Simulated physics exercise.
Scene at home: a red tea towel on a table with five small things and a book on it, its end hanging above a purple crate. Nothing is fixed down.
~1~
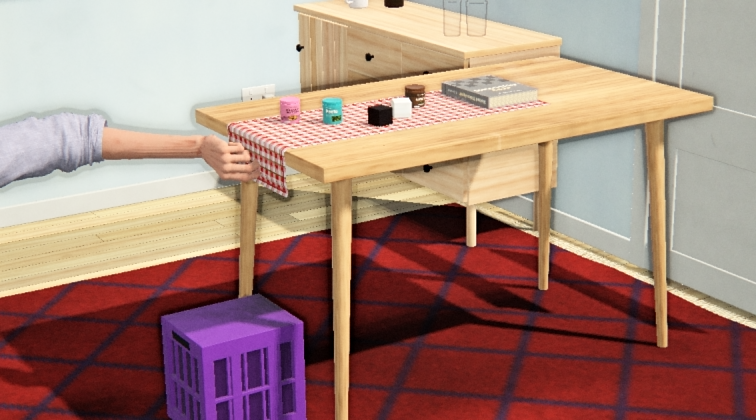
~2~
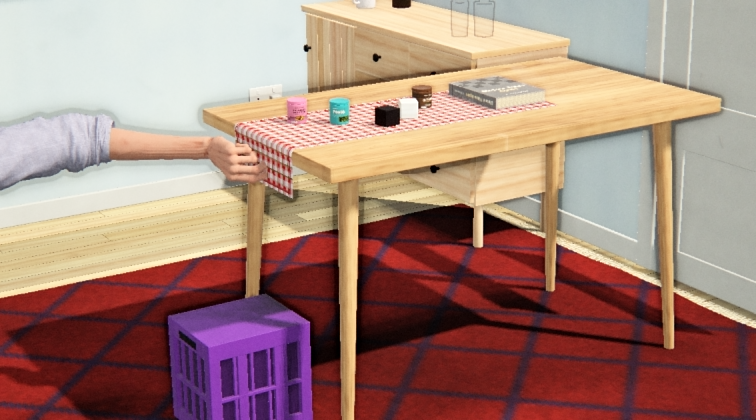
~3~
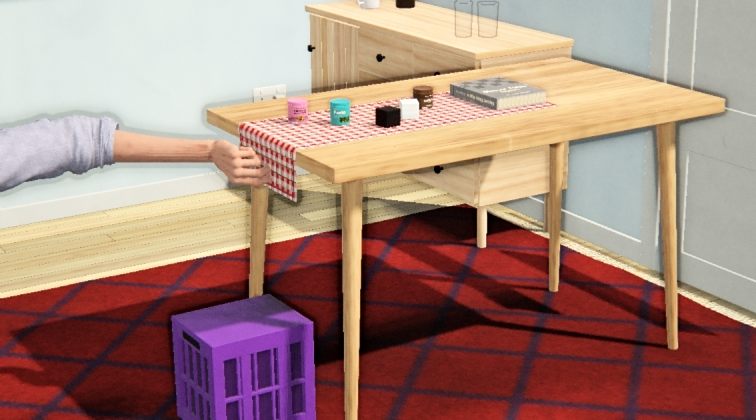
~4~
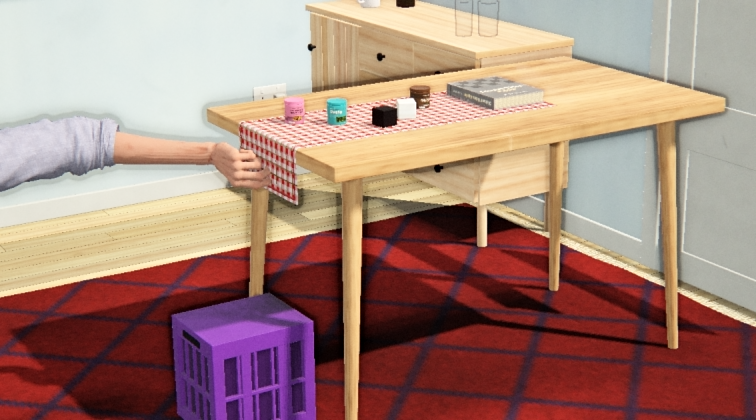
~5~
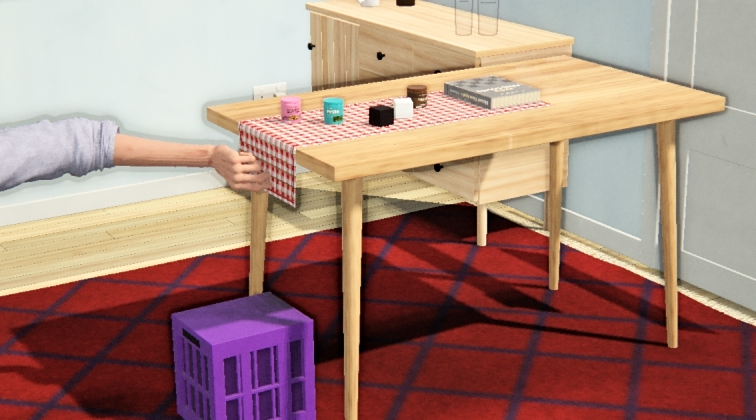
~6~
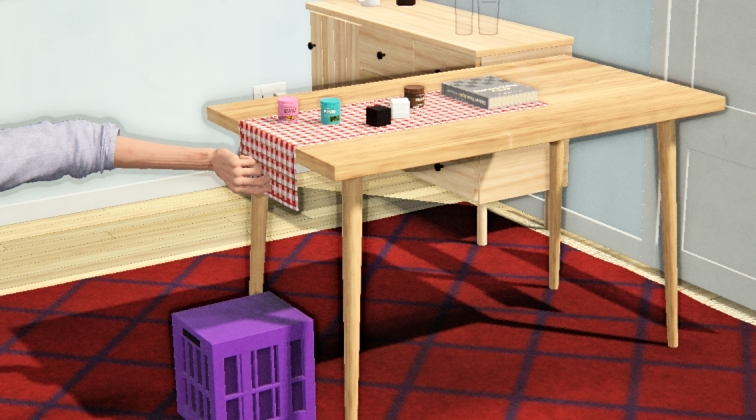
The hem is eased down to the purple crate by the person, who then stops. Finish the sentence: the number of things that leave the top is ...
It is three.
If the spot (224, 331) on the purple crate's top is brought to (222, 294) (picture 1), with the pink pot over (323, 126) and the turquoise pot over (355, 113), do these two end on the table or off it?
The pink pot tumbles off, the turquoise pot does not fall.
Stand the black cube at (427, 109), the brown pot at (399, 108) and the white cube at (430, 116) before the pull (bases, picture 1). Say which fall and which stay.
Outcome: Black cube is still in place, brown pot is still in place, white cube is still in place.
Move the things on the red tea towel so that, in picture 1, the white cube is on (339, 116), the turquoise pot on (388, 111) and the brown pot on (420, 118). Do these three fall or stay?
First the white cube: It ends off the top. Next the turquoise pot: It is still up there. Last the brown pot: It is still up there.
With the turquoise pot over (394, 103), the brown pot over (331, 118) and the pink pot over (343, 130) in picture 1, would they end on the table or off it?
Turquoise pot: Stays. Brown pot: Goes. Pink pot: Goes.
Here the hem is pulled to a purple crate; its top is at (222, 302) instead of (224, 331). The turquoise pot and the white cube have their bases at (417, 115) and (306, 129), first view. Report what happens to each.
The turquoise pot ends up still on top and the white cube ends up off the top.
Early on, hem near (268, 231); all still up.
Midway, hem near (268, 281); pink pot and turquoise pot gone.
Near the end, hem on the crate; pink pot, turquoise pot and black cube gone.
Finally, hem on the crate; pink pot, turquoise pot and black cube gone. The table loses three.
